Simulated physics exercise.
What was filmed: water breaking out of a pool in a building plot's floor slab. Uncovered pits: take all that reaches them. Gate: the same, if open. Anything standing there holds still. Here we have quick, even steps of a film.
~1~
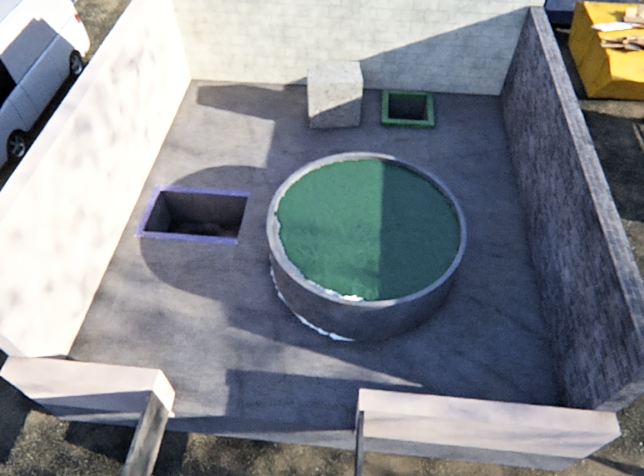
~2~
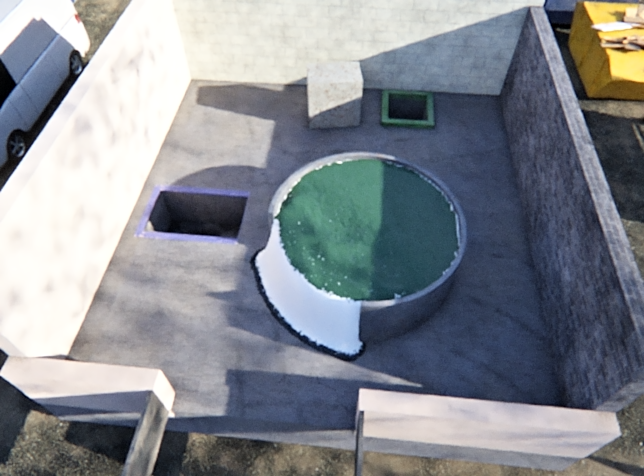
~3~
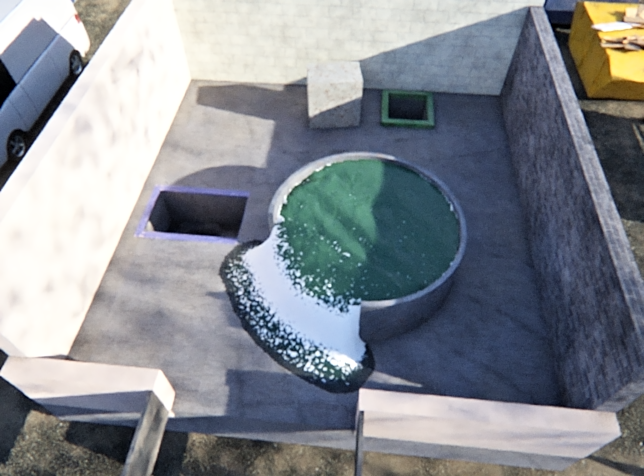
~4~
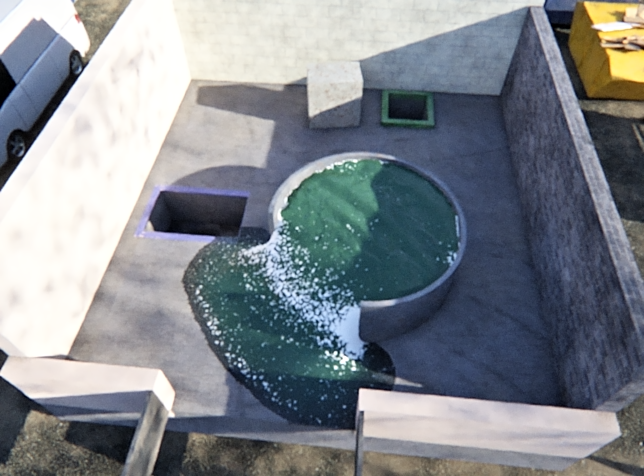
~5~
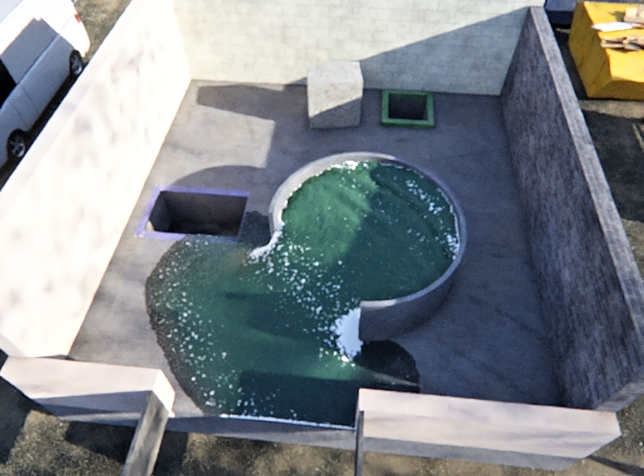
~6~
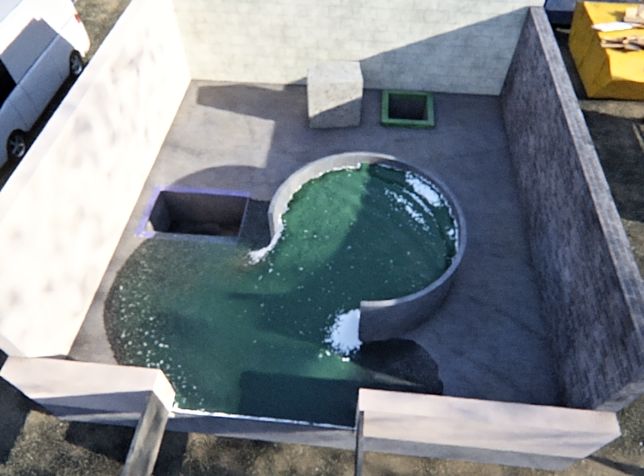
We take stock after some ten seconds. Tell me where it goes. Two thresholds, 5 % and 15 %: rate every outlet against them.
Rating by outlet: Gate - above both, blue pit - above both, green pit - below both.
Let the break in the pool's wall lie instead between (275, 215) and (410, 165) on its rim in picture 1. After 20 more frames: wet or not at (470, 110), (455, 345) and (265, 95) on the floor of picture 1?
First point swamped, second point spared, third point swamped.
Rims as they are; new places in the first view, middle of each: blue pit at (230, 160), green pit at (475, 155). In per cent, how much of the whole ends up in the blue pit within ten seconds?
The blue pit receives 20 per cent.
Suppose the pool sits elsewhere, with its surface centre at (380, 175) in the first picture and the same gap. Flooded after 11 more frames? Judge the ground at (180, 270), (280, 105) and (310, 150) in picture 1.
Well, first one got wet, second one stays dry, third one stays dry.
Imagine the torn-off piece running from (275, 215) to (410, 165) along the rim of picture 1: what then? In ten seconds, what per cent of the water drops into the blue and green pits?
The blue pit takes 40 per cent and the green pit 10 per cent.
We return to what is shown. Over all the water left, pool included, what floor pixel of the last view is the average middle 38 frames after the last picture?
The water's centre sits above (253, 264).
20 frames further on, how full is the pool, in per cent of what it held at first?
Estimate: Close to 26 %.
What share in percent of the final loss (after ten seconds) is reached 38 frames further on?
Close to 80 per cent, I'd say.
A moment on, water covers 25 % of the floor; the gate 11 %, the blue pit 1 %, the green pit 0 %.
Next, water covers 30 % of the floor; the gate 21 %, the blue pit 1 %, the green pit 0 %.
Then, water covers 35 % of the floor; the gate 32 %, the blue pit 10 %, the green pit 0 %.
Later, water covers 35 % of the floor; the gate 43 %, the blue pit 21 %, the green pit 0 %.
In the end, water covers 45 % of the floor; the gate 50 %, the blue pit 29 %, the green pit 0 %.
